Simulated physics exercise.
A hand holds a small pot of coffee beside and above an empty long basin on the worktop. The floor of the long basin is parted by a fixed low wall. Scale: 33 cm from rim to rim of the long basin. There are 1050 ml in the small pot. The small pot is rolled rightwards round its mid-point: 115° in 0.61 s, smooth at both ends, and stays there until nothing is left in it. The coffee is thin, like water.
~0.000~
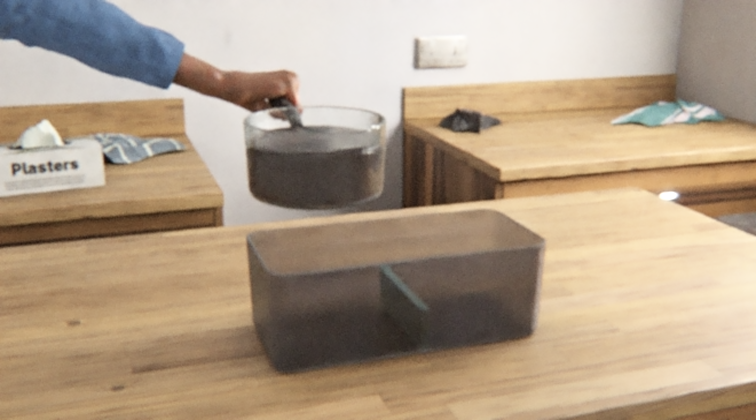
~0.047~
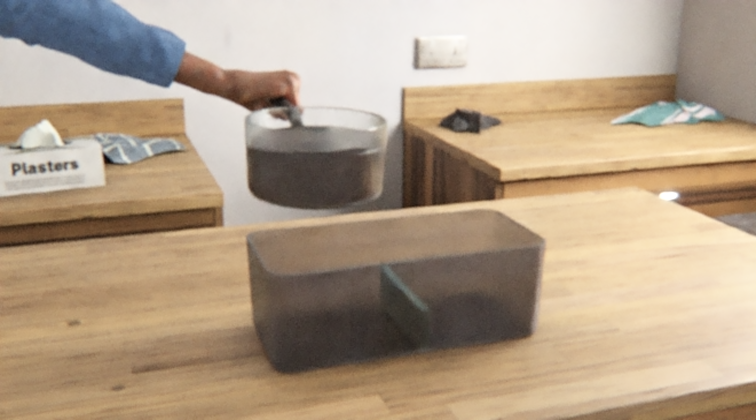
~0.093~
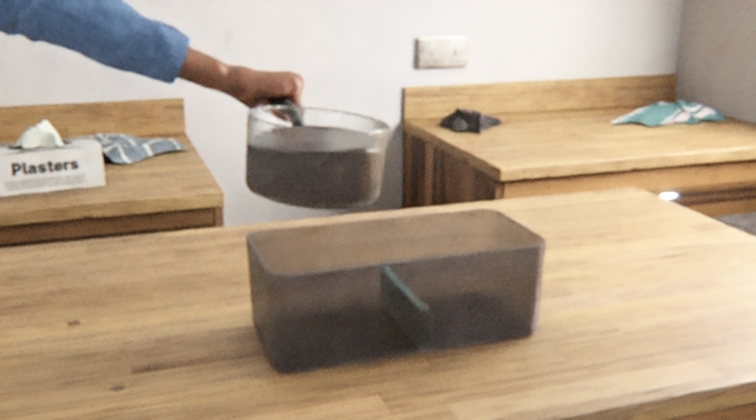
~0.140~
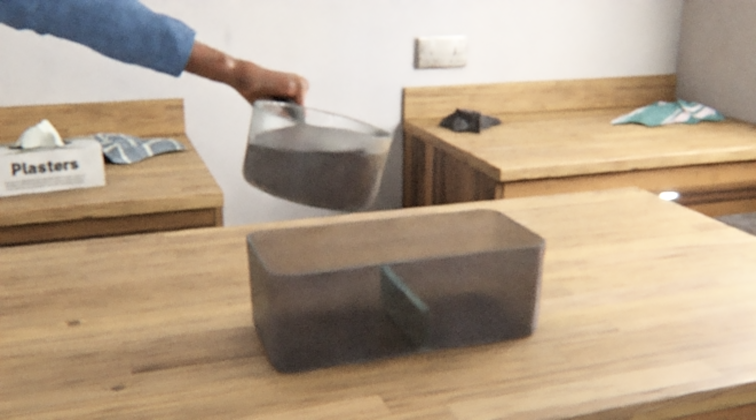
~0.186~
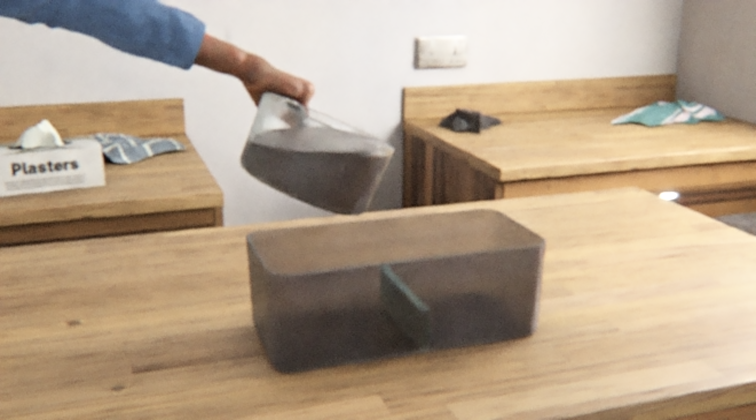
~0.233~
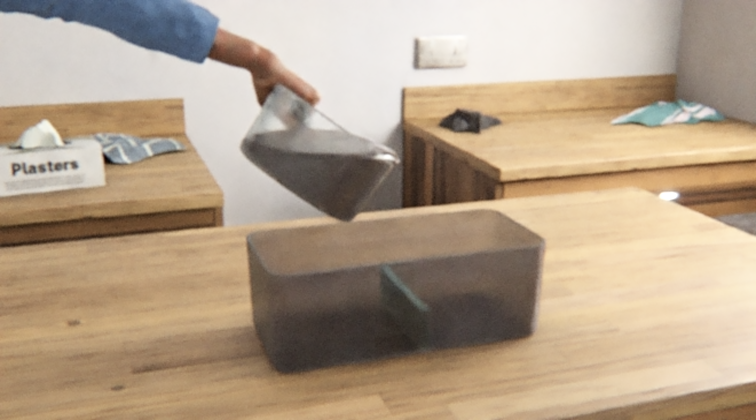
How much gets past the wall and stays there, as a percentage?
About 43 per cent.
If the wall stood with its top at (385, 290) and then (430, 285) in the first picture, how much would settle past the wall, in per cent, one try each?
First 65, then 20 per cent.
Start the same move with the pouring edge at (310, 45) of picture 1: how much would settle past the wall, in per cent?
Then about 15 per cent.
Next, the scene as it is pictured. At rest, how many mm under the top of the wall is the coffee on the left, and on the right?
Left about 26 mm, right about 28 mm.
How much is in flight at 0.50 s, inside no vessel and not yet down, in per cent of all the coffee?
Some 28 per cent.
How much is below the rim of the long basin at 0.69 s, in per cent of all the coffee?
Some 86 per cent.
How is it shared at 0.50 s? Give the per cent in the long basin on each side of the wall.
Some 12 per cent left and 38 right.
After 0.50 s the tilt is 105° and 22 per cent is still to pour, 12 is left of the wall and 38 right of it.
After 0.69 s the tilt is 115° and 3 per cent is still to pour, 43 is left of the wall and 43 right of it.
After 0.89 s the tilt is 115° and 1 per cent is still to pour, 51 is left of the wall and 45 right of it.
After 1.11 s the tilt is 115° and 0 per cent is still to pour, 54 is left of the wall and 43 right of it.
In the end 55 per cent lies left of the wall, 43 right of it and 2 outside.
